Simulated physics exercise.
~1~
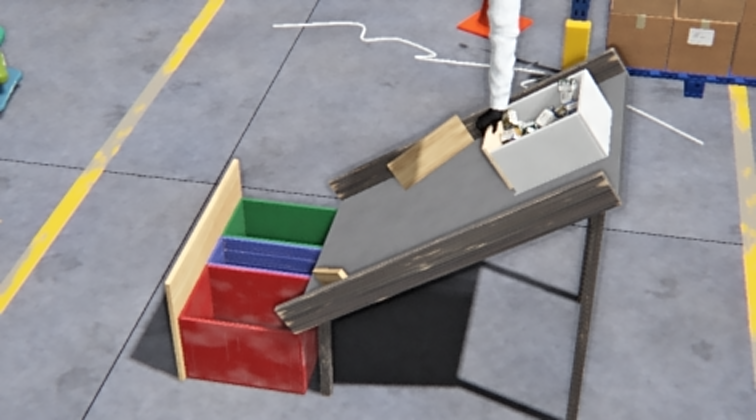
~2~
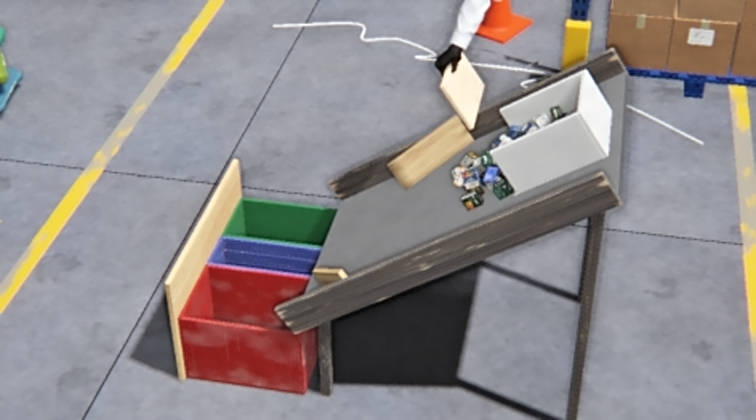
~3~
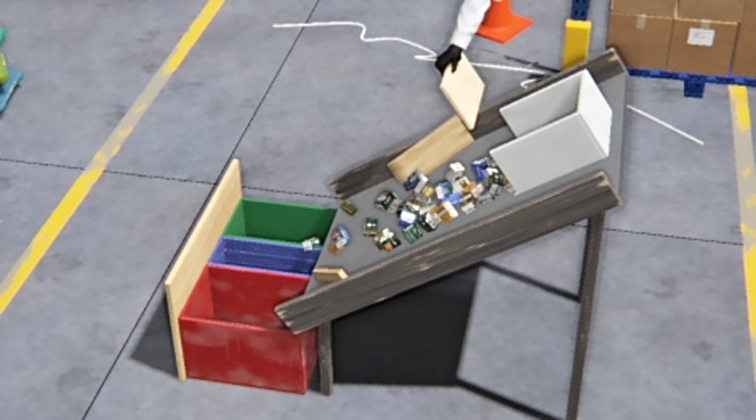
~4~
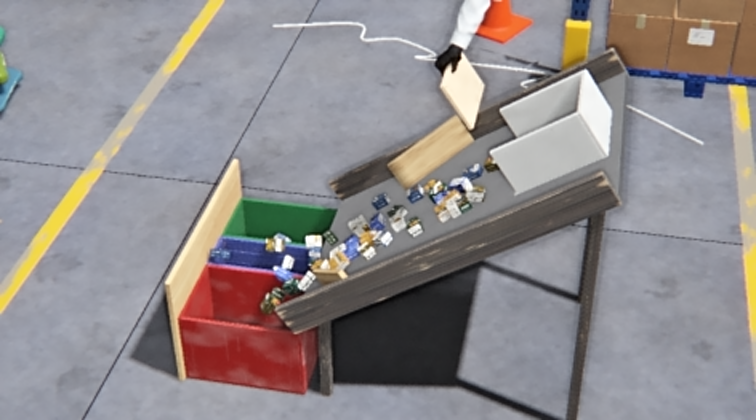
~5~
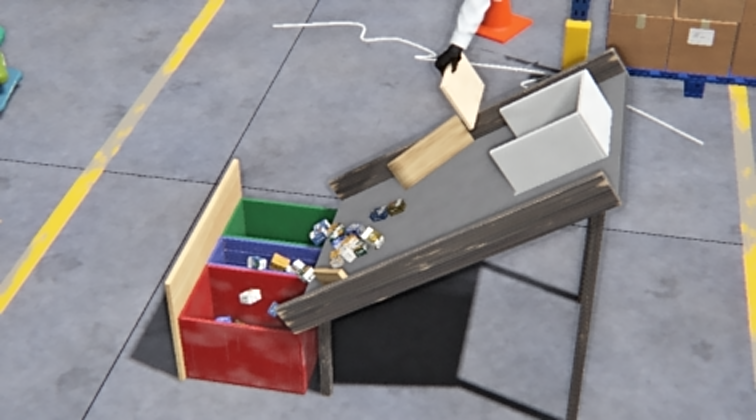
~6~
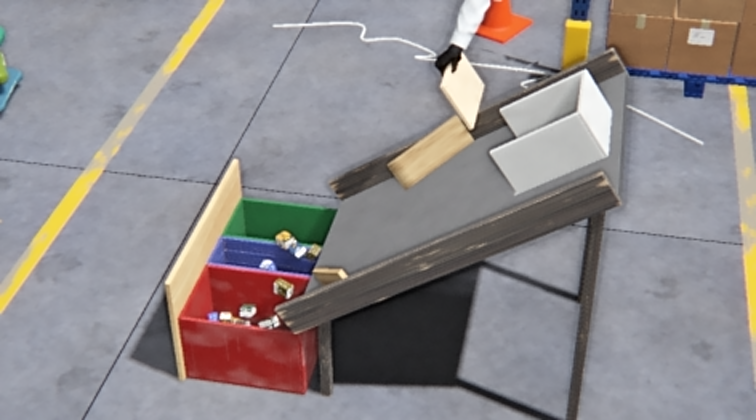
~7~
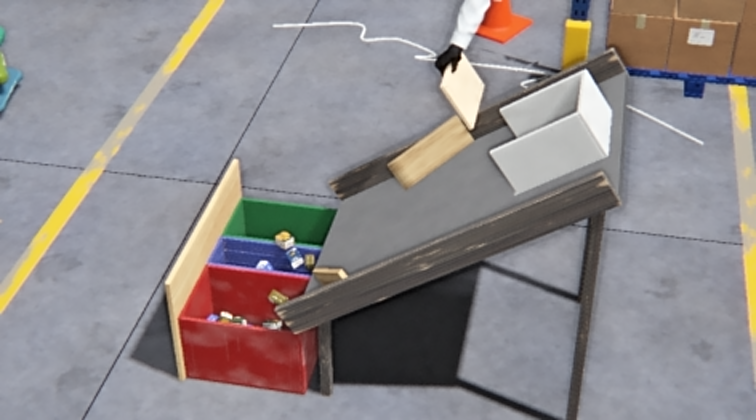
We see a gloved hand lift a wooden gate from a white pen on a sloping table, letting many small cartons tumble down between angled boards and drop into red, blue and green containers, leaving the slope empty at the end.
